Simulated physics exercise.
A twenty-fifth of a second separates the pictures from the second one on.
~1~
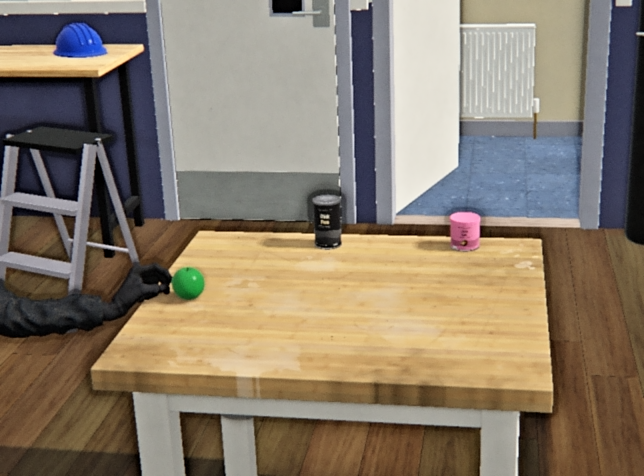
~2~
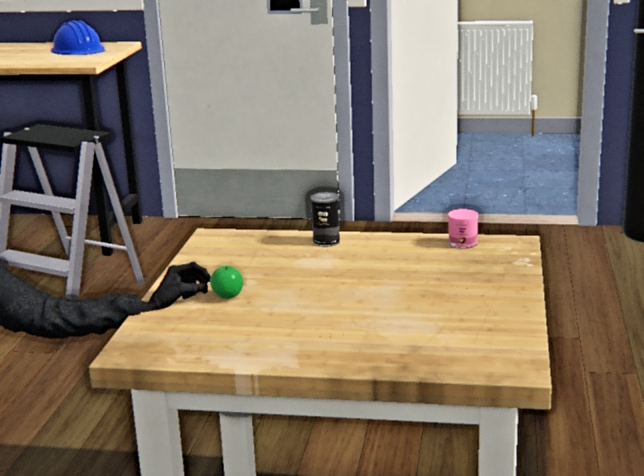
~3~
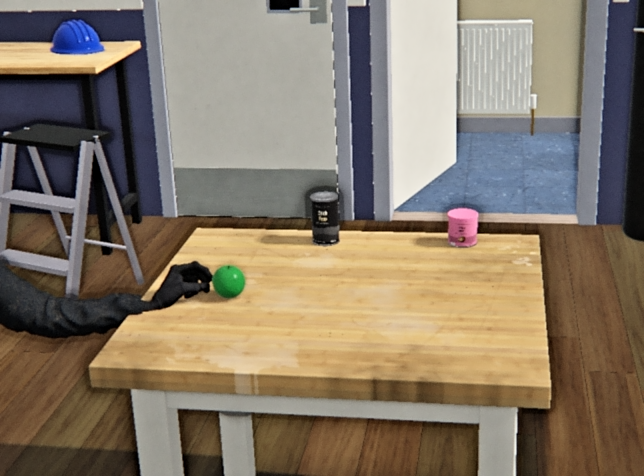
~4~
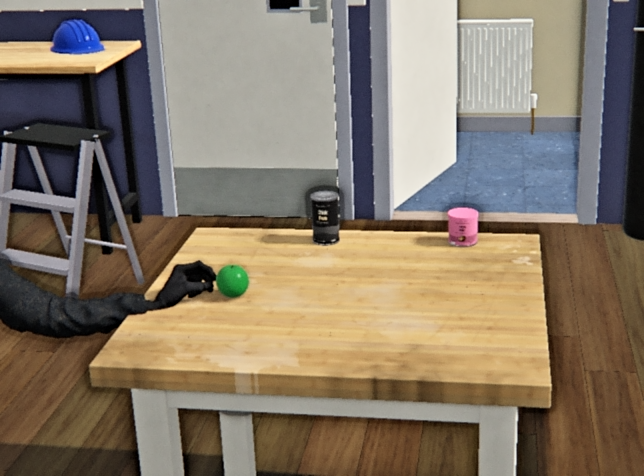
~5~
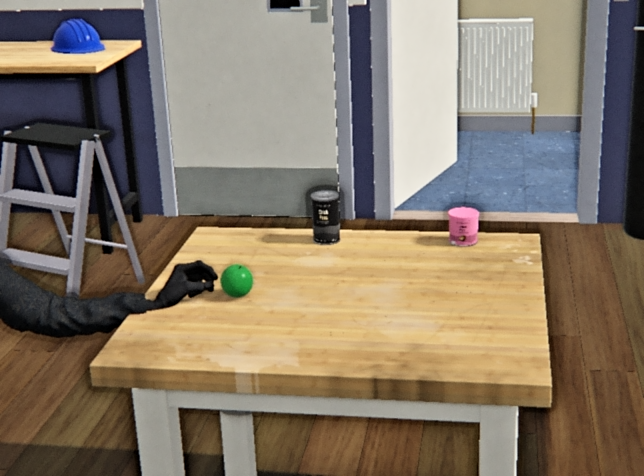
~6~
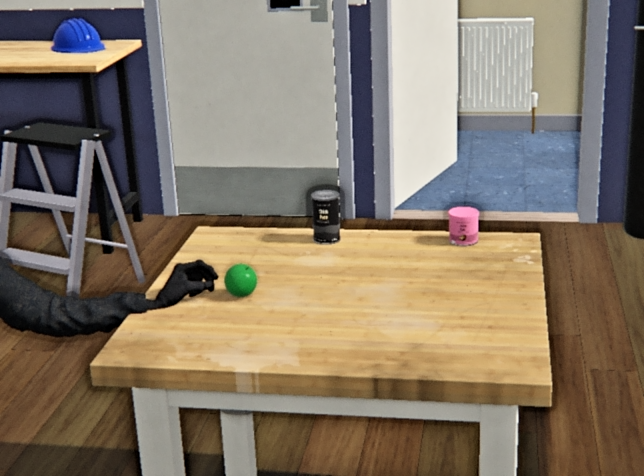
A gloved hand reached in from the left and pushed a green apple to the right across a wooden table, then stayed still while the apple rolled slowly a little farther from its fingers.
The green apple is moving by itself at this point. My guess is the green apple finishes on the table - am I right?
Yes, it finishes on the table.
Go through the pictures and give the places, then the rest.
The first frame shows under the hand; green apple (188, 283).
The second frame shows under the hand; green apple (227, 282).
The third frame shows under the hand; green apple (229, 282).
The fourth frame shows green apple (232, 281).
The fifth frame shows green apple (237, 281).
The sixth frame shows green apple (241, 280) moved a little.
Then, 0.20 s later than the last frame, green apple moved about its own width near (259, 281).
Then, 0.50 s later than the last frame, green apple moved about its own width near (281, 282).
Then, 0.80 s later than the last frame, green apple moved well along near (300, 282).
Then, 1.30 s later than the last frame, green apple moved well along near (321, 283).
When it is over, moved from the start, green apple. End places, in pixels of the last picture, green apple near (328, 283).
